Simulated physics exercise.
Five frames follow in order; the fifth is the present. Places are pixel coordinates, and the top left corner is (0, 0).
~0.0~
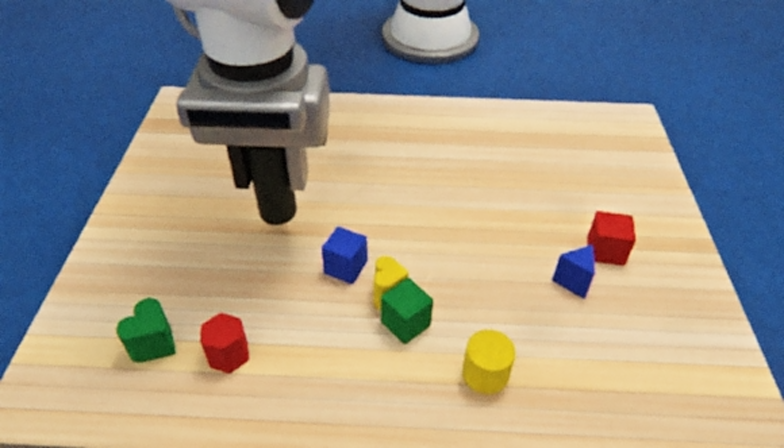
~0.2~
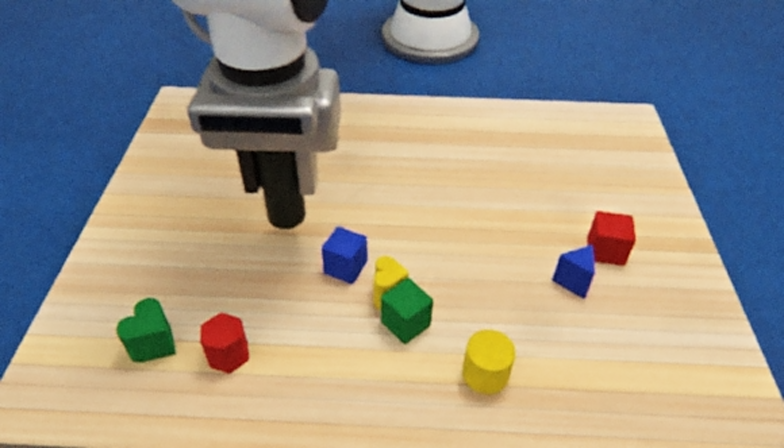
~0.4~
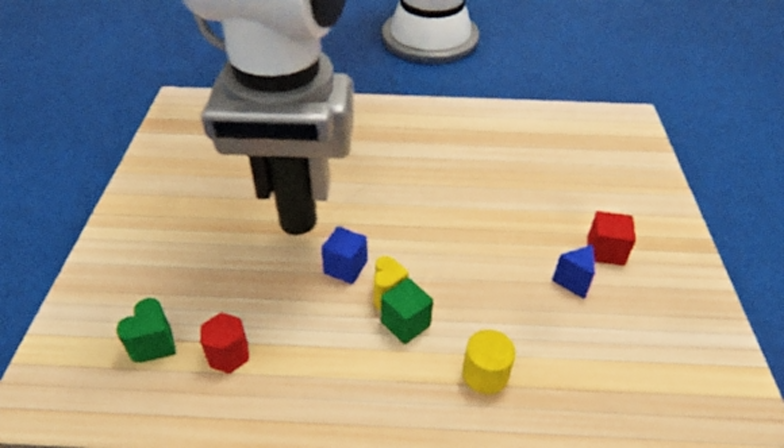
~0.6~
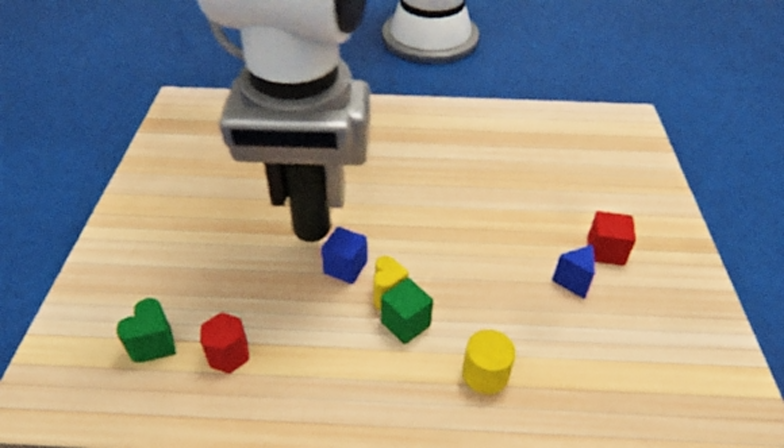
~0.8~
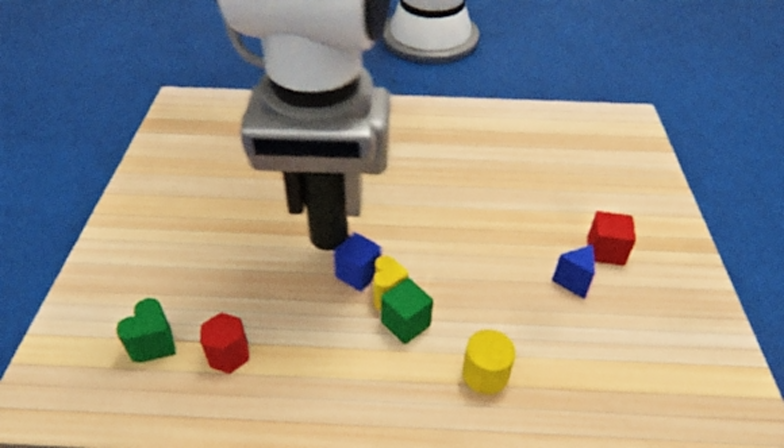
A pale wooden board on a blue surface is seen from above at an angle by a still camera. A grey and white robot arm holds a dark rod over the upper left, with a blue cube, yellow heart and green cube near the centre, green heart and red hexagon lower left, yellow cylinder lower right, and blue triangle and red cube right. The rod moves slowly right and slightly down, then nudges the blue cube toward the yellow heart.
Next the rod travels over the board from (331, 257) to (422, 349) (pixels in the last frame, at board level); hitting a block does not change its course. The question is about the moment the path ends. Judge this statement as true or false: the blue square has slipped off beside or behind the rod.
True - the claim holds.
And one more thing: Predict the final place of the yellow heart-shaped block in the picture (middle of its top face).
Close to (459, 279).
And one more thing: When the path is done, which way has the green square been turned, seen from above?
The green square rotates clockwise.
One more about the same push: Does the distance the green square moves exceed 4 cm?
Yes.
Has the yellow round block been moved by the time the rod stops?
In short: Yes.
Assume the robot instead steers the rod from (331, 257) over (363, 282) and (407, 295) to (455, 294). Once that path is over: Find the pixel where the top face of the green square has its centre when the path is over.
About (428, 313).
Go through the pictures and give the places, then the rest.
The first picture shows lower end of the rod at (278, 213), tops of blocks, blue square at (344, 241), yellow heart-shaped block at (389, 270), green square at (407, 298), yellow round block at (491, 349).
The second picture shows rod at (287, 218), blocks as before.
The third picture shows rod at (299, 223), blocks as before.
The fourth picture shows rod at (313, 230), blocks as before.
The fifth picture shows rod at (329, 238), blue square at (358, 248), yellow heart-shaped block at (389, 270), green square at (407, 298), yellow round block at (491, 349).
On the path given first. One third of the way, rod at (359, 266); blue square at (397, 264), turned 25° anticlockwise; yellow heart-shaped block at (427, 278); green square at (425, 310), turned 45° clockwise.
Two thirds of the way, rod at (390, 297); blue square at (423, 273), turned 65° anticlockwise; yellow heart-shaped block at (458, 279); green square at (429, 312), turned 50° clockwise.
At the end, rod at (424, 331); blue square at (425, 273), turned 70° anticlockwise; yellow heart-shaped block at (459, 279), turned 10° clockwise; green square at (467, 334), turned 60° clockwise; yellow round block at (509, 358).
